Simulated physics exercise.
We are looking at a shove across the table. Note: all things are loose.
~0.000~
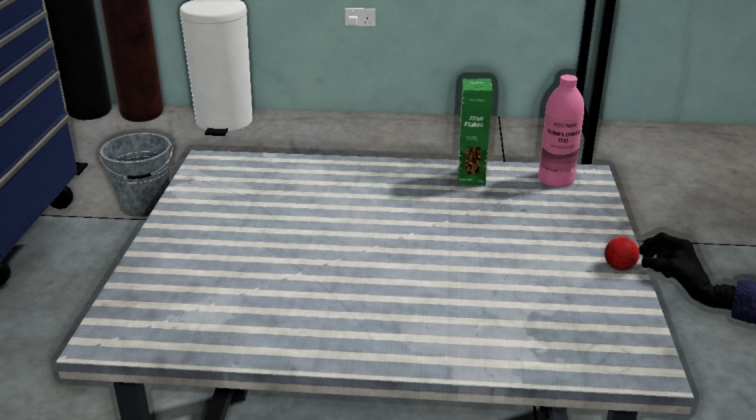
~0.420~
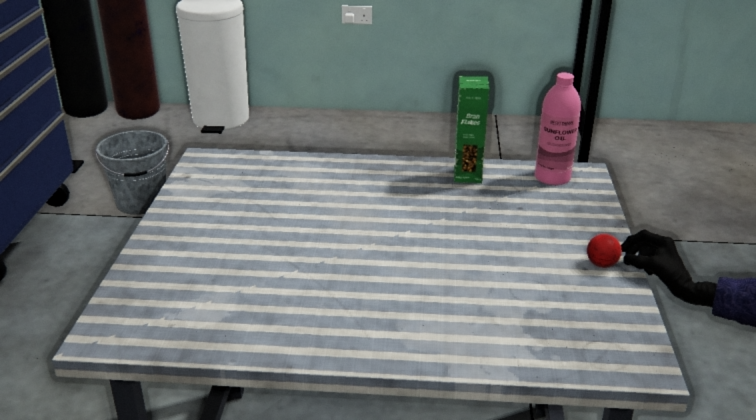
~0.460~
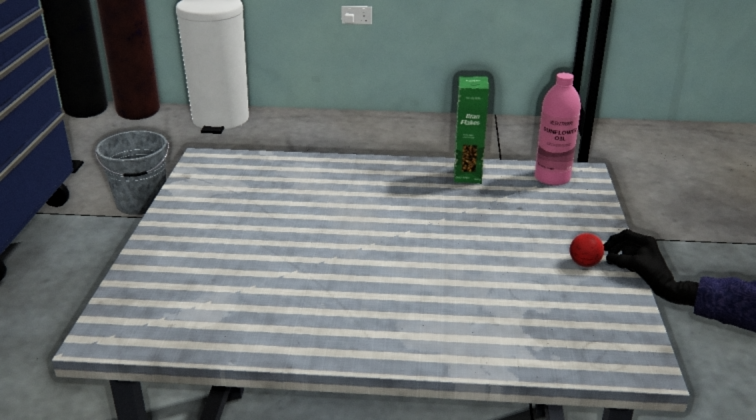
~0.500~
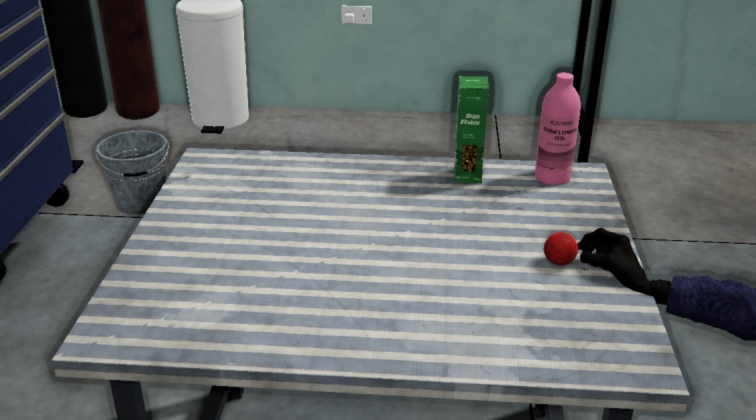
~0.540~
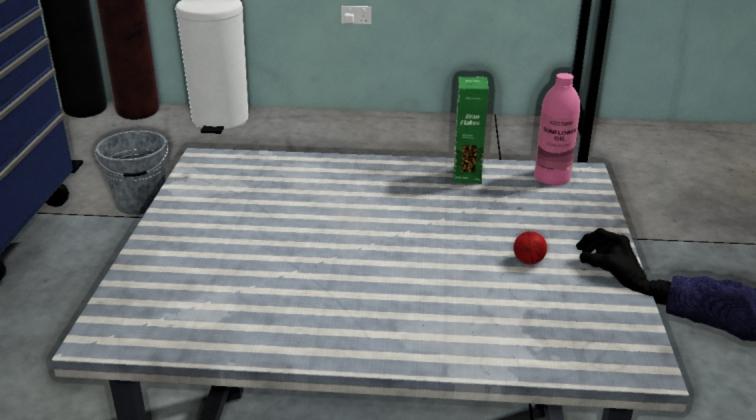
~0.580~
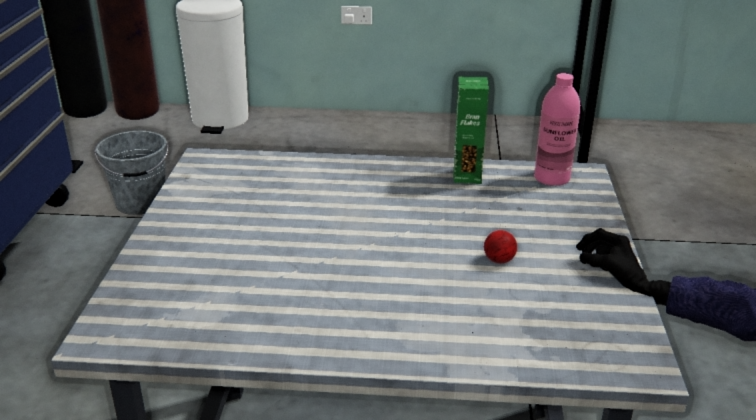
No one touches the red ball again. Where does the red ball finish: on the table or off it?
Off it.
After 0.78 s, red ball rolled well along near (360, 241).
After 1.08 s, red ball rolled well along near (172, 232).
After 1.28 s, red ball now off the table.
After 1.58 s, things are still on the move.
By the end (1.7 s), off the table, red ball.
